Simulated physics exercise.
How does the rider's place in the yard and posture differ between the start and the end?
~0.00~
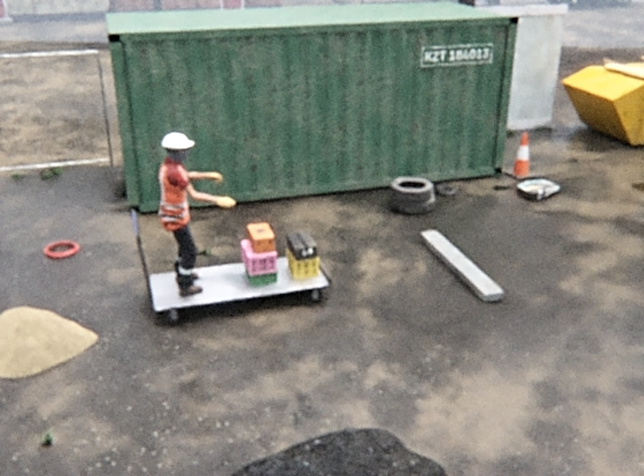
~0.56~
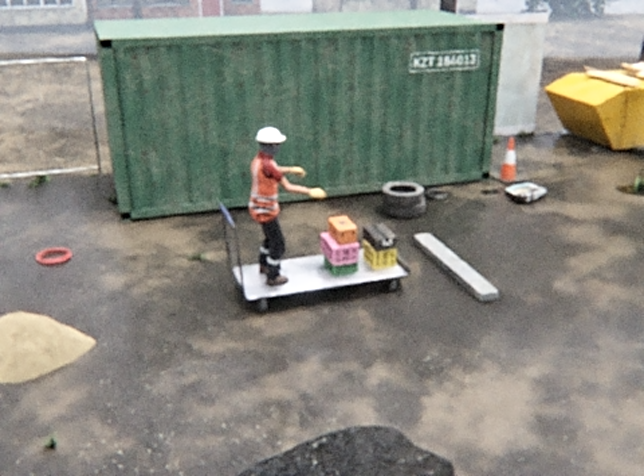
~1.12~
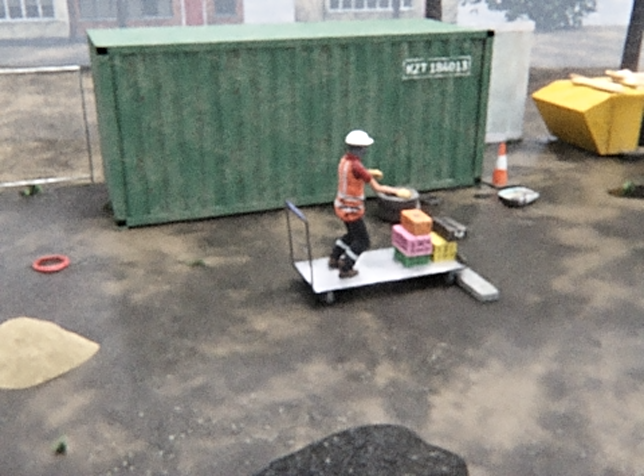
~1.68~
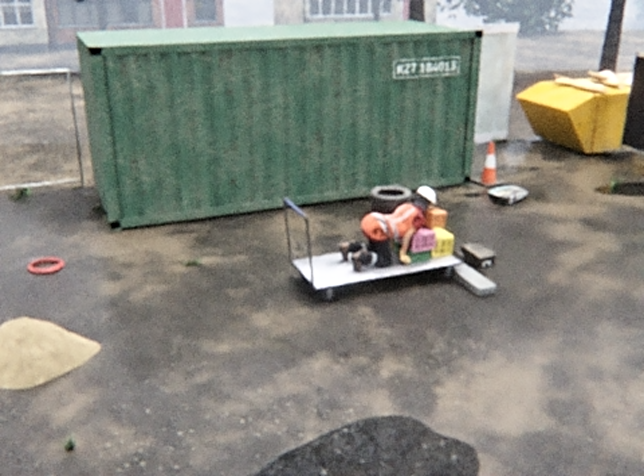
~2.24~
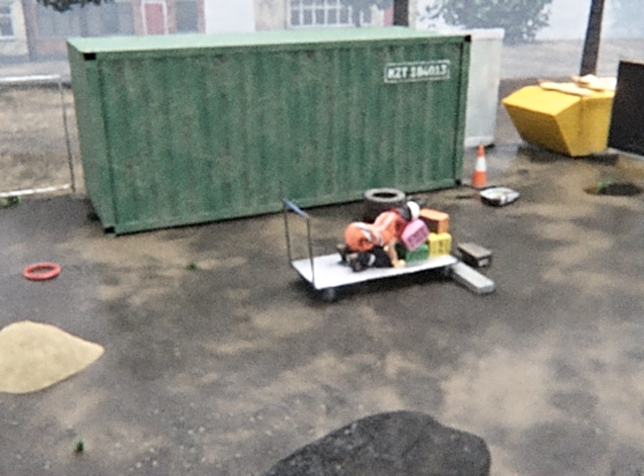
At the start the rider stands upright in front of the left part of the green container, and by the end the rider is slumped low on the trolley deck, farther right, near the tyre.
